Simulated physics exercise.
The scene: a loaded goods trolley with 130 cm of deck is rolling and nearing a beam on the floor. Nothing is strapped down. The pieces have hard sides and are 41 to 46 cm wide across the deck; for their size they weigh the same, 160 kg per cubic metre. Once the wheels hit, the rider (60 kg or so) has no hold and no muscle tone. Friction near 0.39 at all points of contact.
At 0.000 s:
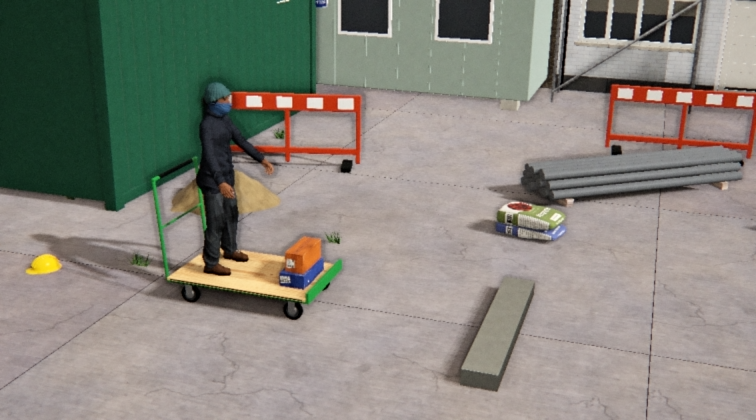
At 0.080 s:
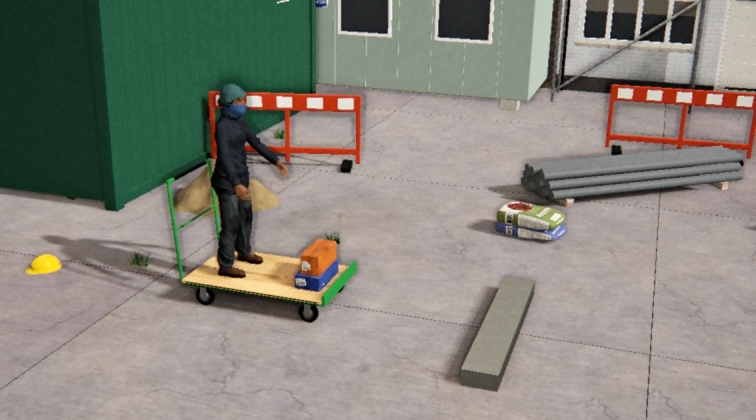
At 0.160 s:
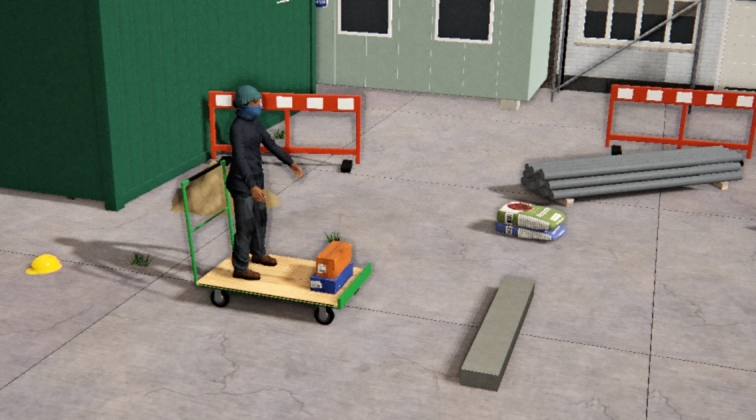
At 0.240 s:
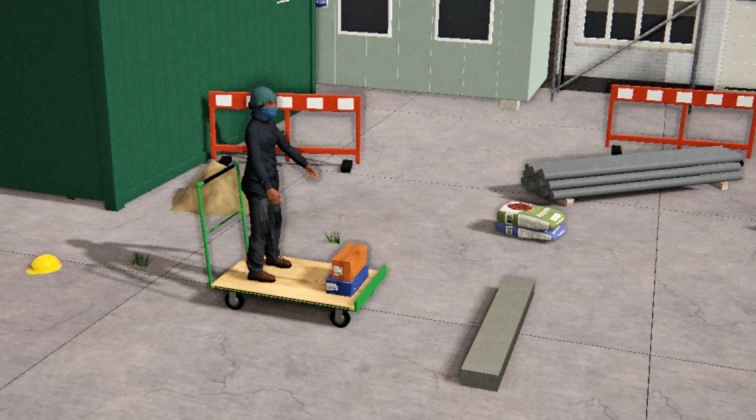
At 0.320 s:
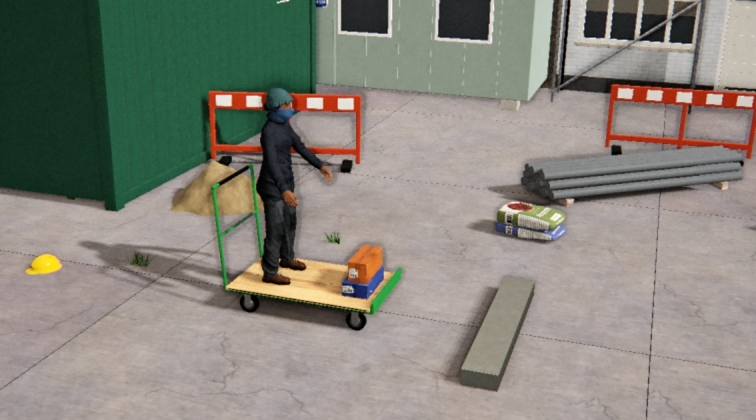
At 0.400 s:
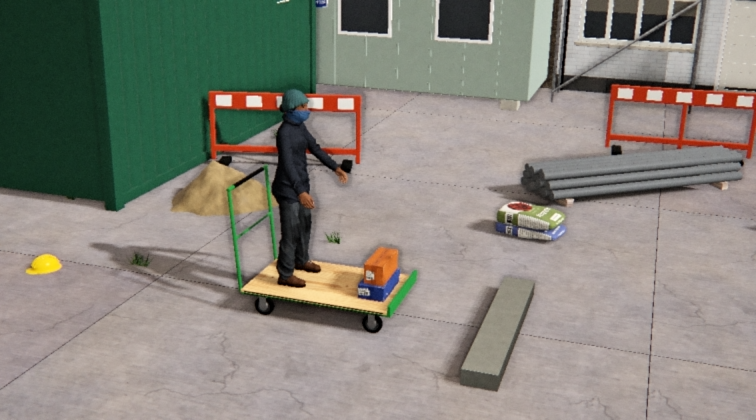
A masked person in dark clothes stands on a trolley rolling right, one arm held out.
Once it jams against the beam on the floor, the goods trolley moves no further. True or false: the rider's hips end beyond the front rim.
True.
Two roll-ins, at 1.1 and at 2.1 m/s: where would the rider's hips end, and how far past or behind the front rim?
70 cm behind, then 50 cm past.
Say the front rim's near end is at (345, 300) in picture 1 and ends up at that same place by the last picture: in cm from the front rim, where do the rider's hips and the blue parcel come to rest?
Rest points: Hips at 70 cm behind, blue at 10 cm behind.
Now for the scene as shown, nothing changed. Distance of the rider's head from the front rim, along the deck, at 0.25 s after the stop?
The head is roughly 50 cm back from the front rim.
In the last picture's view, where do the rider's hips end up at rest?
Around (525, 311).
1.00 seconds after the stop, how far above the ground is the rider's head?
Height: Approx. 10 cm above ground.
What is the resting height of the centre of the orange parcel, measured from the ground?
Close to 10 cm above the ground.
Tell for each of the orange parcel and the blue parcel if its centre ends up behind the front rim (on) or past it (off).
Result - orange: Goes over; blue: Stays.
The wheels strike at 0.85 s.
After 1.10 s the rider's hips are 58 cm behind the rim, near (431, 229) in the last picture's view.
After 1.40 s the rider's hips are 15 cm behind the rim, near (481, 263) in the last picture's view.
After 1.85 s the rider's hips are 21 cm past the rim, near (524, 293) in the last picture's view.
Final state at 4.6 s, past the rim, orange parcel and the rider's hips; behind it, blue parcel.
